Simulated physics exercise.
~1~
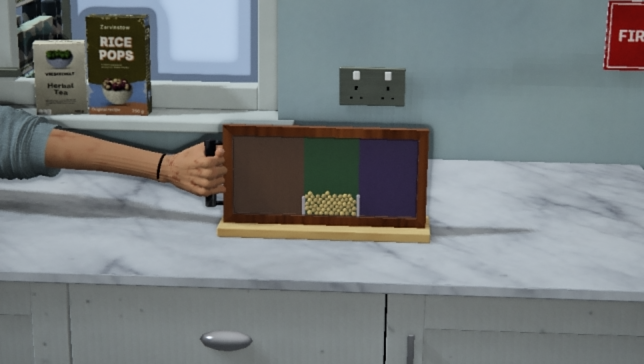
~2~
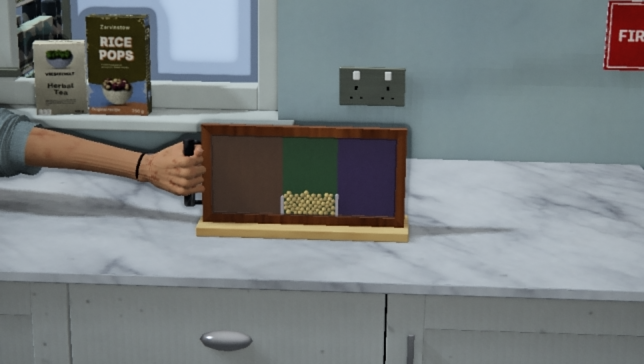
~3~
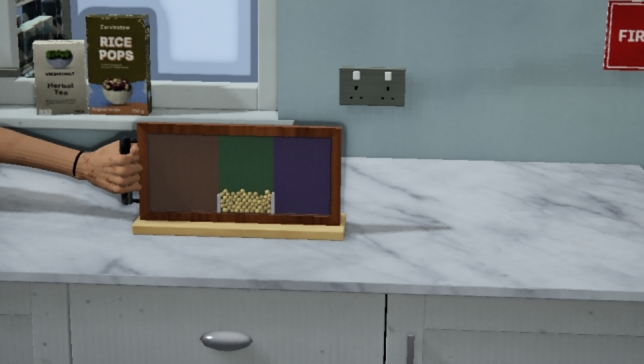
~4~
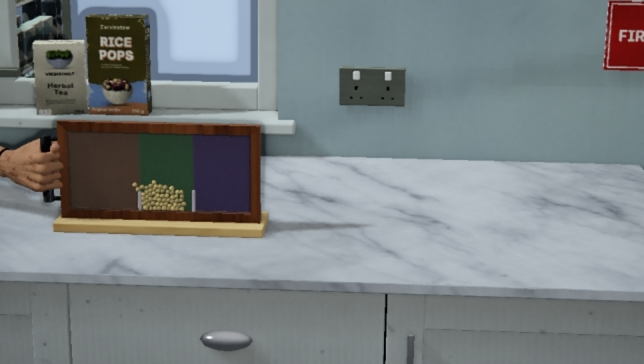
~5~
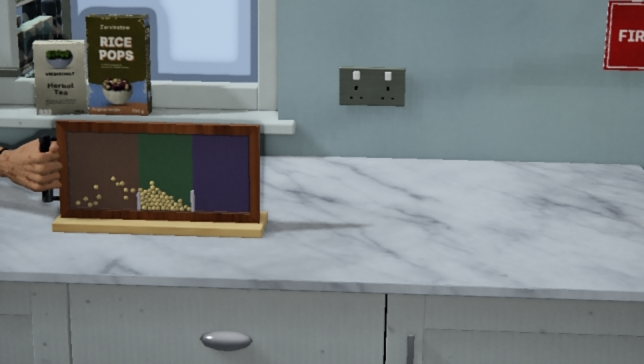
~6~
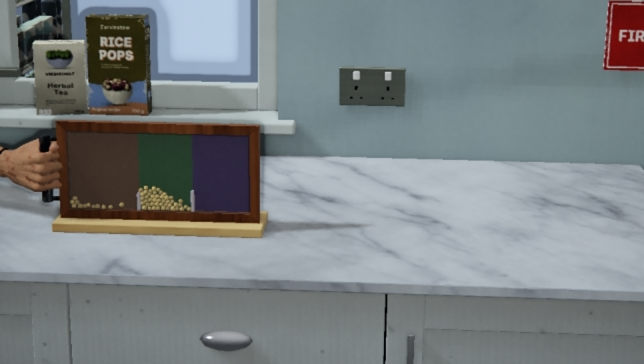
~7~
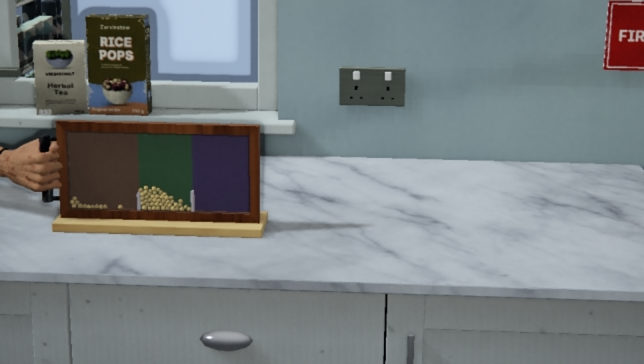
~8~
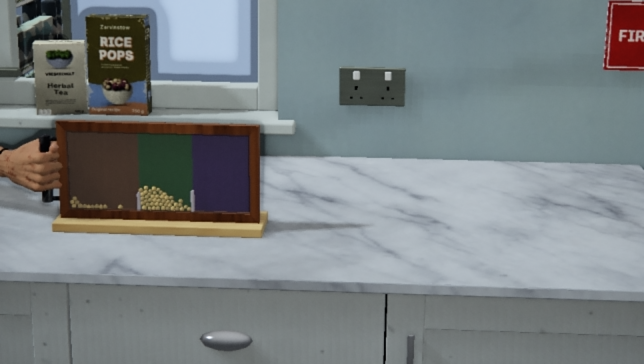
To begin with, a hand grips the handle of a clear-fronted wooden case on a marble counter, with small pale chickpeas penned in the middle green strip, between brown and purple ones. The hand draws the case left along the counter, and the chickpeas ride along with it. Once the case stops, the heap surges left and some chickpeas spill over the low divider into the brown strip. They scatter and drop to the floor of the case. Finally everything lies still, with most chickpeas sloped in the green strip, a smaller share in the brown and none in the purple.
